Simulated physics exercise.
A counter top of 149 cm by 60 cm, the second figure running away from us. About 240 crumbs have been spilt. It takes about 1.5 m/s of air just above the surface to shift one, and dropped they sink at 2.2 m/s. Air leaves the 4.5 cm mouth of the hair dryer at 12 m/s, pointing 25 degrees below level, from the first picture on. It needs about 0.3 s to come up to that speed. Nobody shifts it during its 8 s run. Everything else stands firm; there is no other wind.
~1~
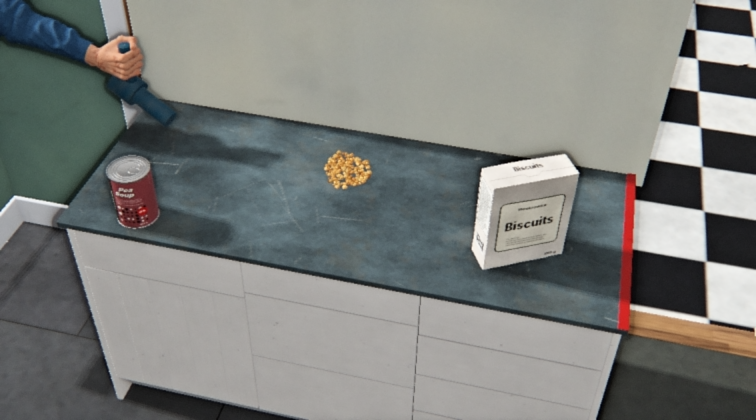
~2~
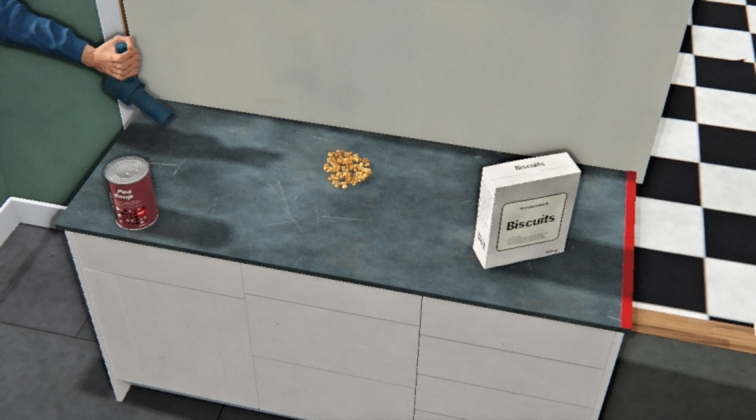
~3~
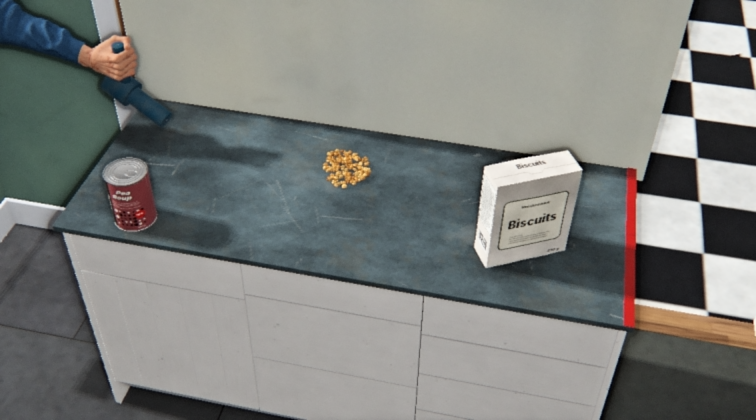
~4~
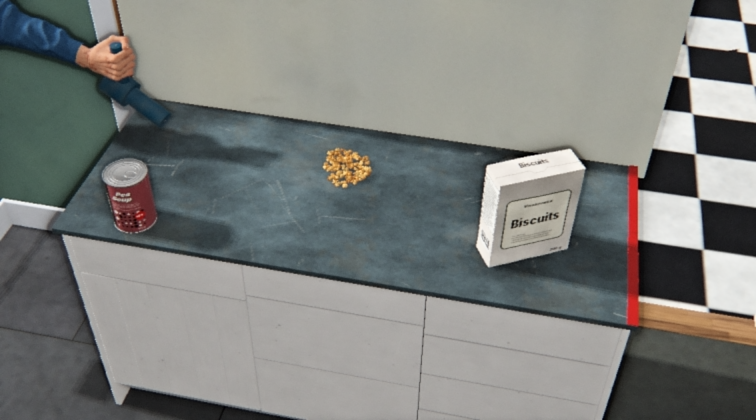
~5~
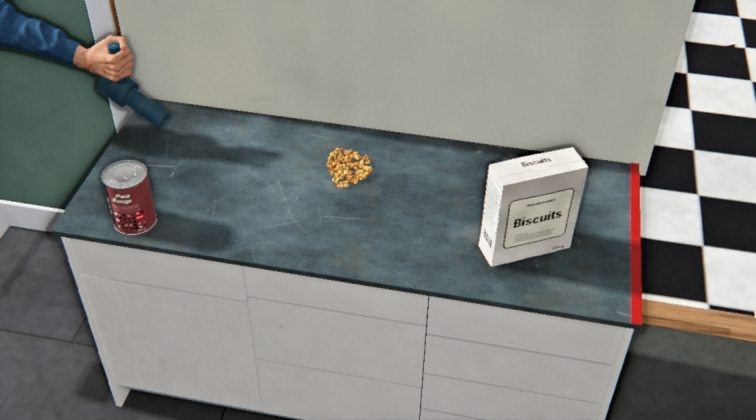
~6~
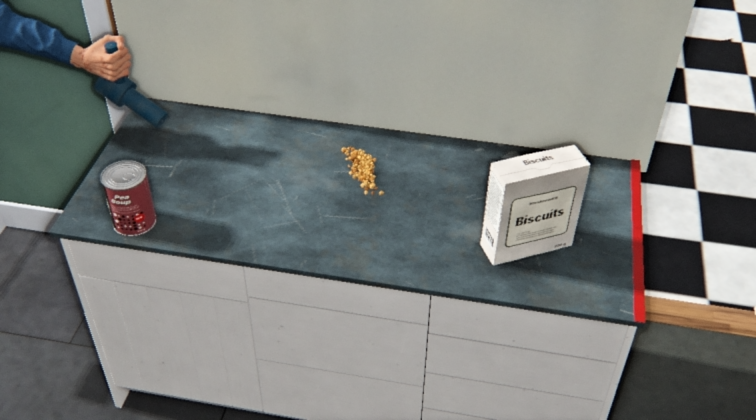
A small heap of golden crumbs sits on a dark blue-grey counter above white drawers, seen from above at an angle, with a black-and-white checked floor beyond its red right edge. A red tin stands at left, a white biscuit carton at right, and a blue-sleeved hand holds a teal hair dryer at the back left corner. The view drifts very slightly while the crumbs lie still, then many shift a little rightward and towards the viewer.
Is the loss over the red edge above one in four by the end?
As for a quarter going over the red edge: Yes.
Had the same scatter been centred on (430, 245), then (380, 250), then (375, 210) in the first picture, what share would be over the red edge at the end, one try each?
In turn about 3 %, 0 %, 30 %.
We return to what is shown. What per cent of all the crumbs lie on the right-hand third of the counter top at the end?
About 10 %.
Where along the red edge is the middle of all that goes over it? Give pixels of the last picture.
Around (641, 200).
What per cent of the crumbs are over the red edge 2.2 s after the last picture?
Some 70 per cent.
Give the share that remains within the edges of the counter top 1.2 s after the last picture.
About 60 %.
Then, 1.2 s after the last picture the count stands so, 42 % are over the red edge; the middle of those still in play is near (602, 180).
Then, 2.2 s after the last picture the count stands so, 74 % are over the red edge; the middle of those still in play is near (607, 190).
Then, 4.1 s after the last picture the count stands so, 85 % are over the red edge; the middle of those still in play is near (597, 195).
Then, 7.7 s after the last picture, at the end, 88 % are over the red edge.
